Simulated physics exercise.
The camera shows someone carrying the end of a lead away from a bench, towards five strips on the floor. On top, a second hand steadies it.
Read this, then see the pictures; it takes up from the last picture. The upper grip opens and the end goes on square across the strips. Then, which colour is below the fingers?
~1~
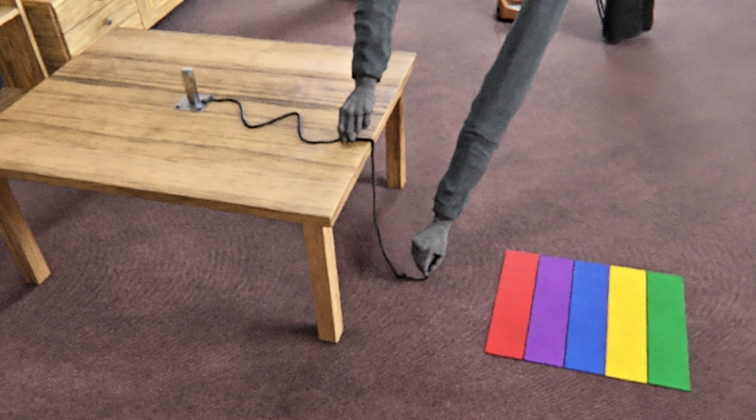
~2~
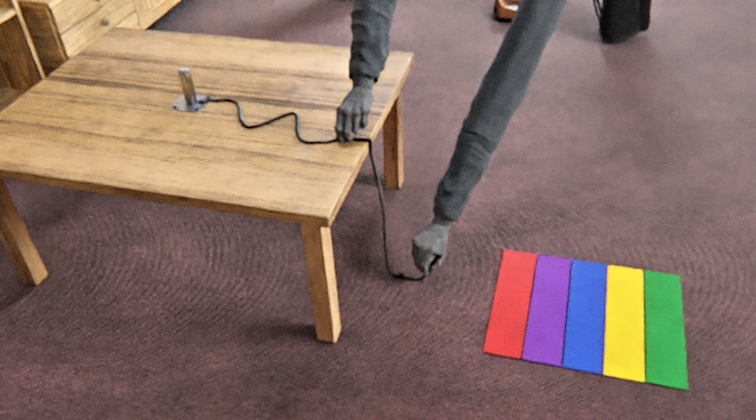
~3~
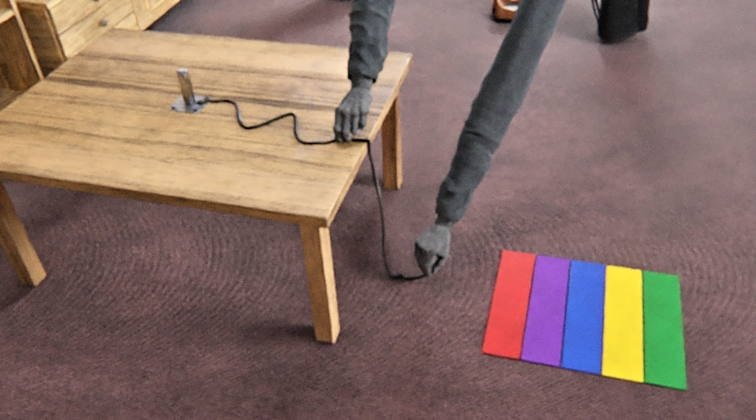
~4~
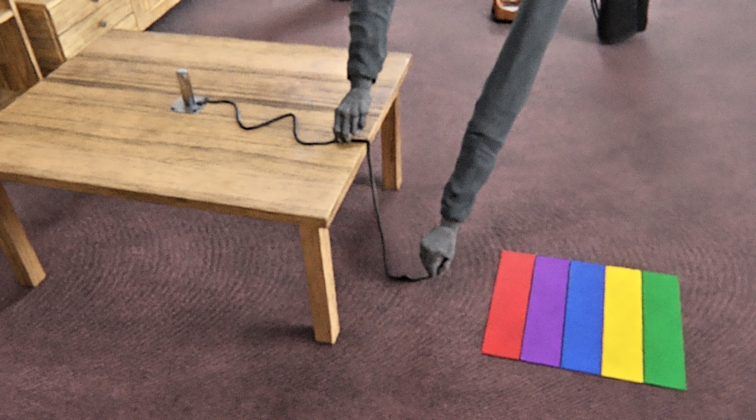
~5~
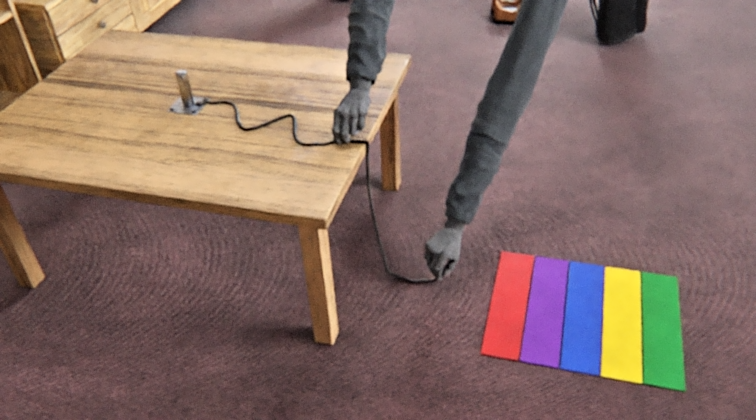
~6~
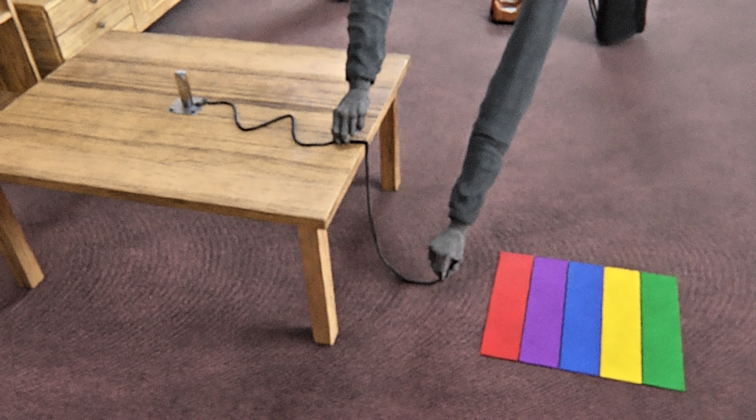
The yellow one is below them.
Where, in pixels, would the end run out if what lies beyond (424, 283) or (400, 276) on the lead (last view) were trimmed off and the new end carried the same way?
It would be at (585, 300) in the first case and at (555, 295) in the second.
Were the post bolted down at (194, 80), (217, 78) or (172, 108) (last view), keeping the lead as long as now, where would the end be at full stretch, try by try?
Going through the tries, you get (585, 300), then (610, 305), then (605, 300).
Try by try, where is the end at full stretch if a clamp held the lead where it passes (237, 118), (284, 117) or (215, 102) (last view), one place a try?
Roughly (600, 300), (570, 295) and (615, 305), in that order.
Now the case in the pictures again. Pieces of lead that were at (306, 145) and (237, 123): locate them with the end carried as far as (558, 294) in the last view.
About (370, 155), and the other about (263, 118).
A little later, end near (558, 294); over purple.
Next, end near (598, 301); over blue.
When it is tight, end near (623, 305); over yellow. The end stops over the yellow strip.
